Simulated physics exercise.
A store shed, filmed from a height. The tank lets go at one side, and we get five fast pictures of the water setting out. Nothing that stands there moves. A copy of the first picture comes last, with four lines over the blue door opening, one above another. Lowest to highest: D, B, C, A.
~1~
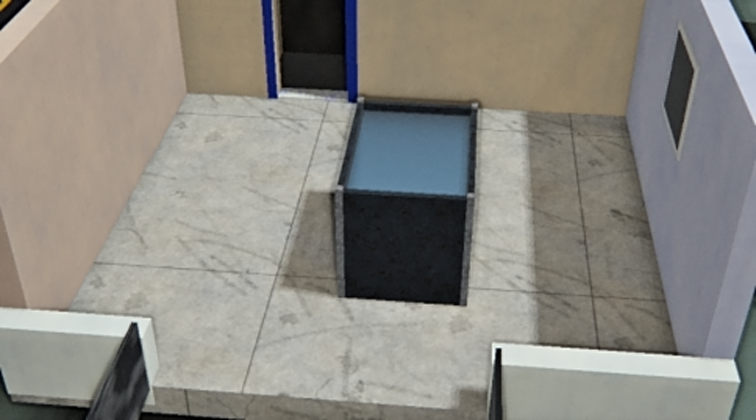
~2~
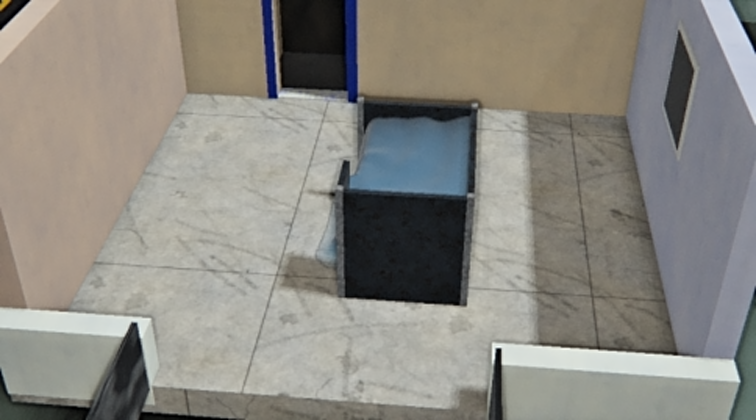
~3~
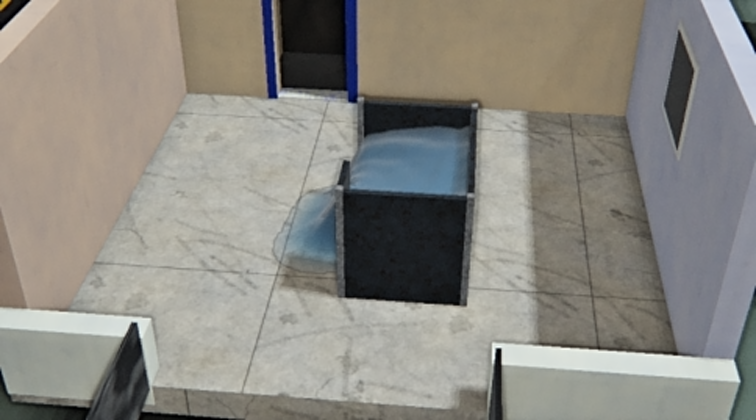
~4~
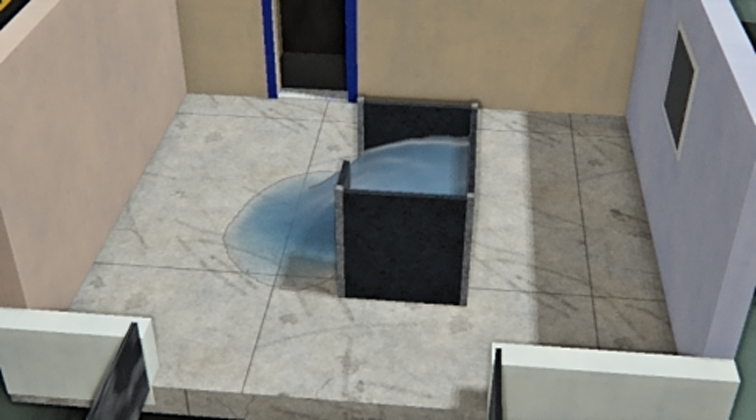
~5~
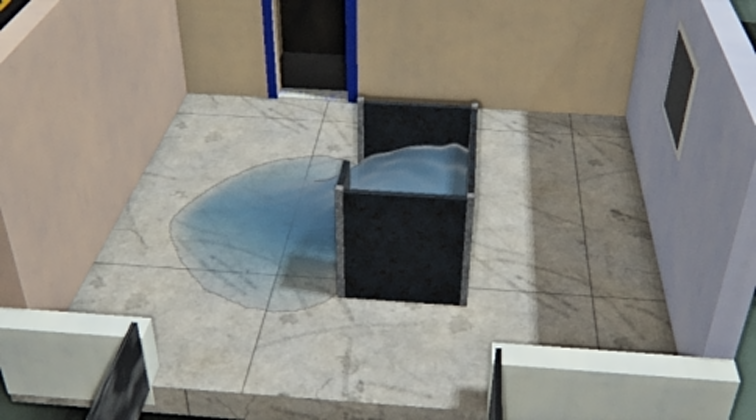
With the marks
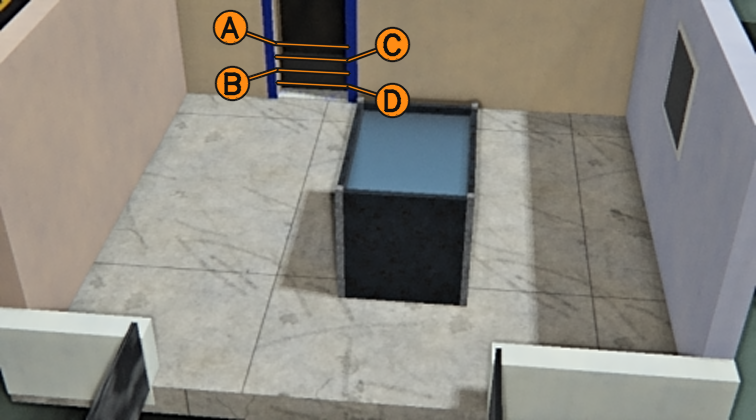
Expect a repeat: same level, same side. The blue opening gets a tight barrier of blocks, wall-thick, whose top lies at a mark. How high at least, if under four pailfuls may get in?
Height D.
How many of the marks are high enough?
All of them.
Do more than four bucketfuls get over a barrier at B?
No, that is safe.
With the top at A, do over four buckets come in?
No.
On the marked copy, A at (311, 45); B at (312, 71); C at (311, 58); D at (312, 84); from the bottom up D, B, C, A.
If A is chosen, nothing gets over.
If B is chosen, nothing gets over.
If C is chosen, nothing gets over.
If D is chosen, nothing gets over.
